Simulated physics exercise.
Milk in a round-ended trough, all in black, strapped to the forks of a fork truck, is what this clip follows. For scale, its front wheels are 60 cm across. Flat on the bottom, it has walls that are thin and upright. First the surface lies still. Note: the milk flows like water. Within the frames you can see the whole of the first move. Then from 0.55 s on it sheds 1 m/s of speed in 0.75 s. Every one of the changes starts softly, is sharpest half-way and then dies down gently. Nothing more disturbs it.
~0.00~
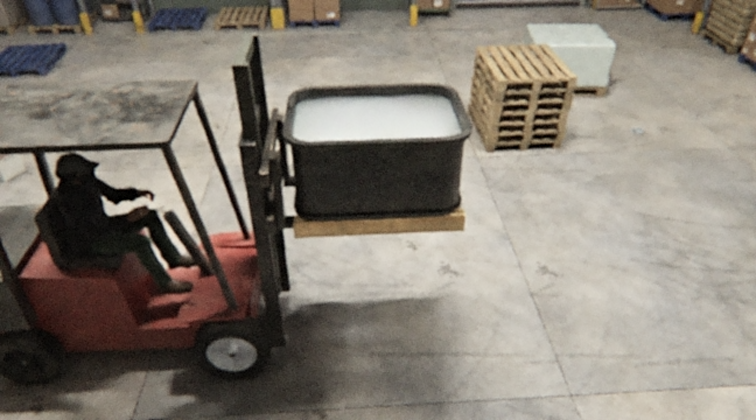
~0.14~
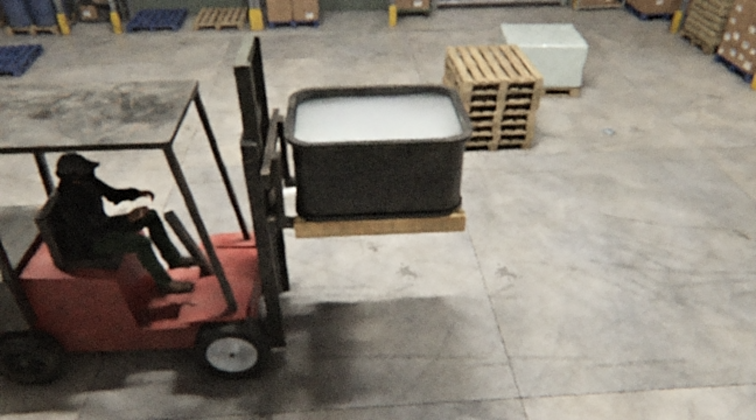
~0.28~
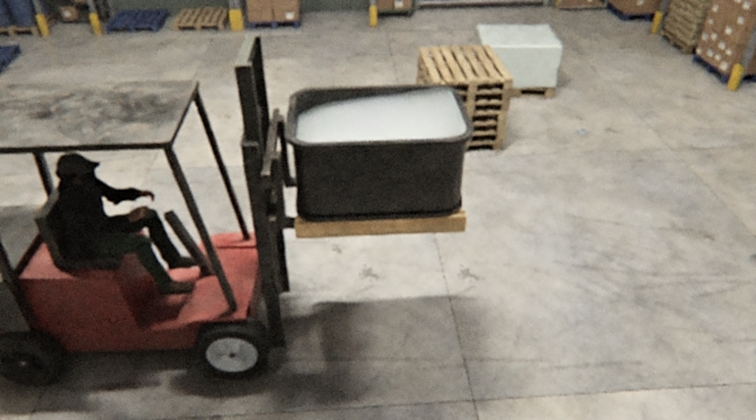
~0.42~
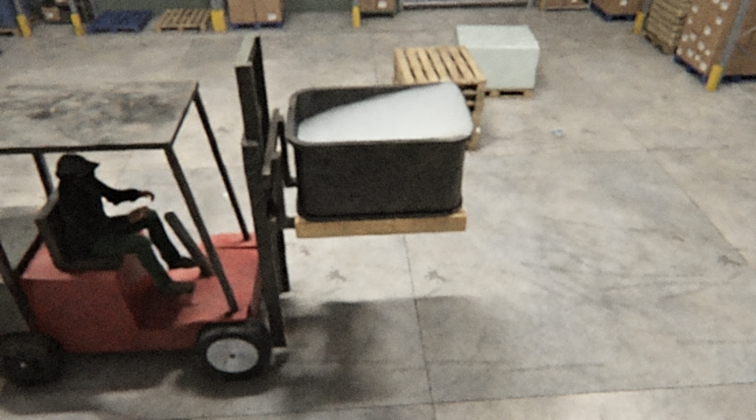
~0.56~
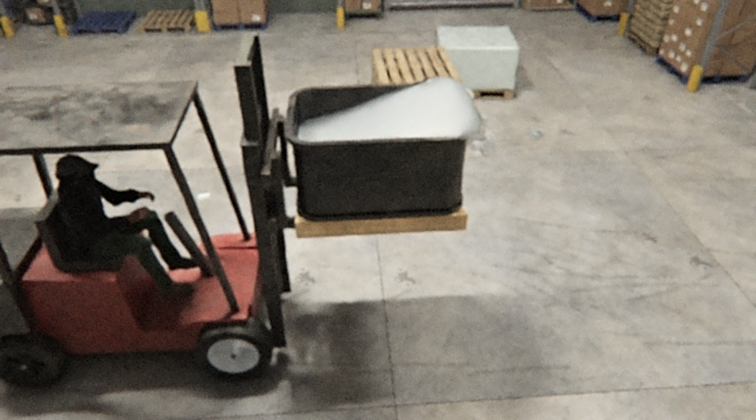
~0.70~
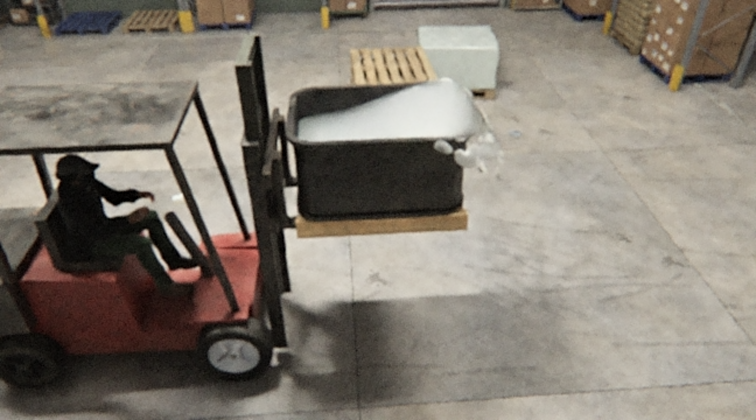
In the video, a driver on a red forklift carries a black trough of milk rightward through a warehouse; the level milk heaps up toward the right end, then some splashes over the rim as the slope eases slightly.
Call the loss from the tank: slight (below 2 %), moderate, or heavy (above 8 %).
Moderate.
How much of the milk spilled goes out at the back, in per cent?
Share: Around 0%.
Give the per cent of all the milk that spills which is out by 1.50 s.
Roughly 100 per cent.
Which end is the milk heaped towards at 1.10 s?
Tilt: Towards the forward end.
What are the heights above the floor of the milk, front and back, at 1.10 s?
Front reads 54 centimetres, back reads 42 centimetres.
Then, 1.10 s in, it stands 43 cm high behind and 55 cm in front; 4 per cent has gone over the front.
Then, 1.50 s in, it stands 51 cm high behind and 45 cm in front; 5 per cent has gone over the front.
Then, 2.00 s in, it stands 50 cm high behind and 47 cm in front; 5 per cent has gone over the front.
Then, 4.28 s in, 5 per cent has gone over the front, 23 of 473 litres.
